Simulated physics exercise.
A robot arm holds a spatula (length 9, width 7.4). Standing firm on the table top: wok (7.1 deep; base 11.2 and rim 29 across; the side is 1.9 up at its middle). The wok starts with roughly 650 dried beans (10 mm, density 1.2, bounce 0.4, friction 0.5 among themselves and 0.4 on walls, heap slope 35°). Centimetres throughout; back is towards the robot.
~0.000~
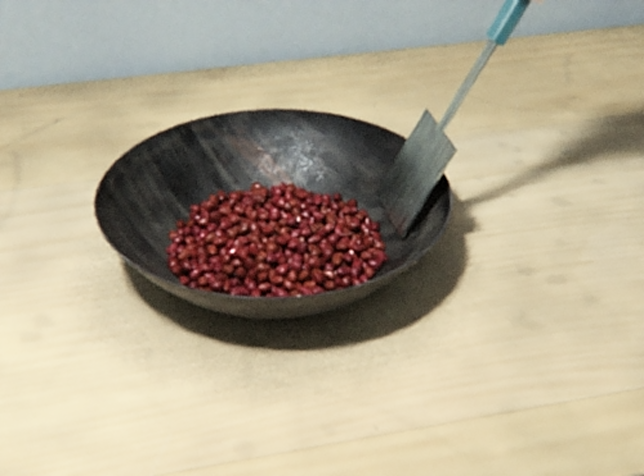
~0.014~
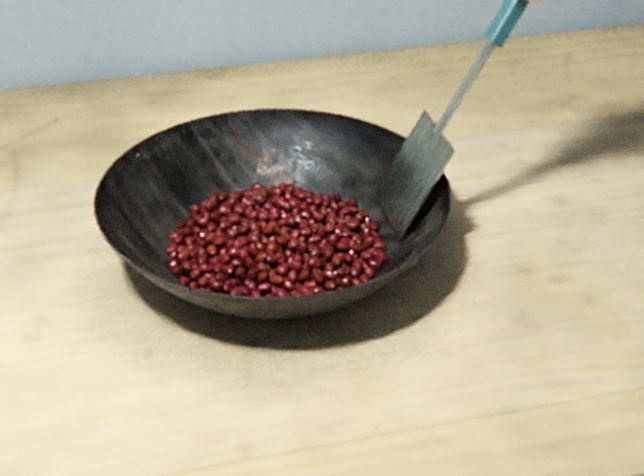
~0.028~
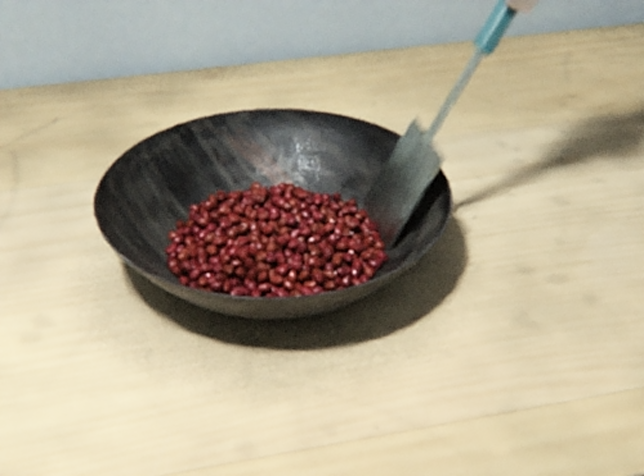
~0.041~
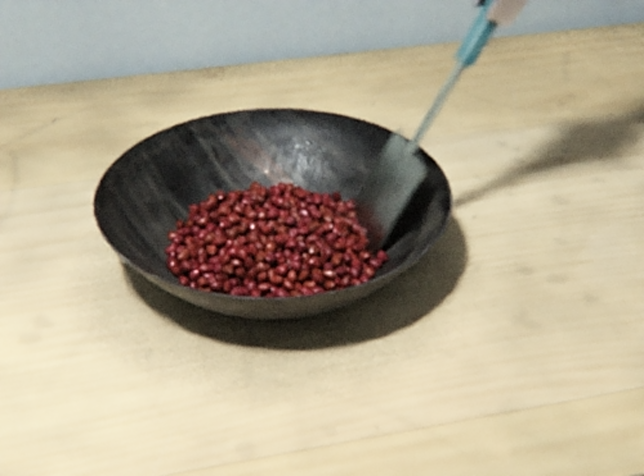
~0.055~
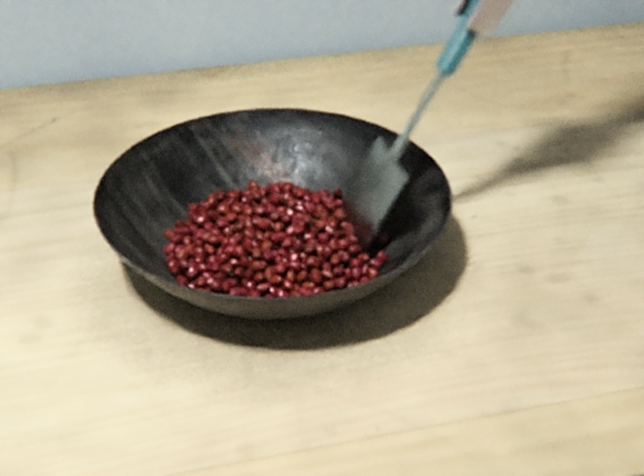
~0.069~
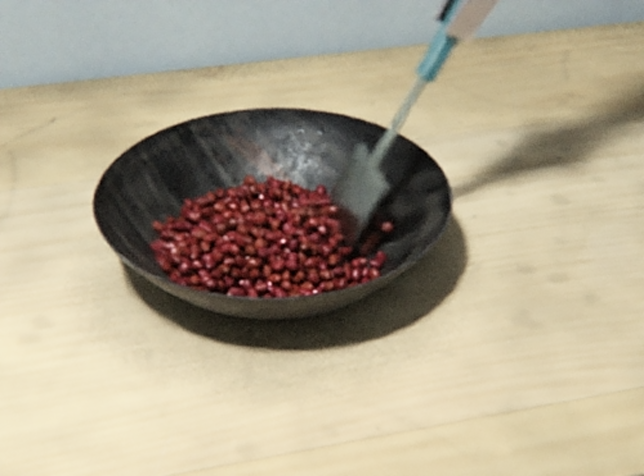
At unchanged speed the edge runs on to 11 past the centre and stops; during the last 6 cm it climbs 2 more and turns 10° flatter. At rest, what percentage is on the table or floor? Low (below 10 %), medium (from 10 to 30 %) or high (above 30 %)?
Answer: High; above 30 % of the dried beans finish on the table or floor.
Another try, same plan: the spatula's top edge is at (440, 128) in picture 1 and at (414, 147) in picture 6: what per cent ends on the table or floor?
About 25 per cent.
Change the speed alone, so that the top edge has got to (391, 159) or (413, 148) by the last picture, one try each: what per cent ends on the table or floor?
Some 35 and 25 per cent.
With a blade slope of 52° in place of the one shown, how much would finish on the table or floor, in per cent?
In that case some 40 per cent.
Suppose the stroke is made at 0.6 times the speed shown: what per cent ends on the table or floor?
Some 35 per cent.
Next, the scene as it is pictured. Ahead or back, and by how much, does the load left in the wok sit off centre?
About 3.0 cm ahead.
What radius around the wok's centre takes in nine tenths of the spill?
Some 50 cm.
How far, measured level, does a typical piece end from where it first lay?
Roughly 7 cm.
After 0.11 s, sloping 62°, highest piece 11 above the table; 647 in the wok.
After 0.16 s, sloping 60°, highest piece 18 above the table; 646 in the wok, 1 on the blade or in flight.
After 0.38 s, sloping 52°, highest piece 22 above the table; 404 in the wok, 48 on the table or floor, 195 on the blade or in flight.
After 1.43 s, sloping 52°, highest piece 5 above the table; 404 in the wok, 243 on the table or floor.
At rest, 404 in the wok, 243 on the table or floor. That is 38 % on the table or floor.
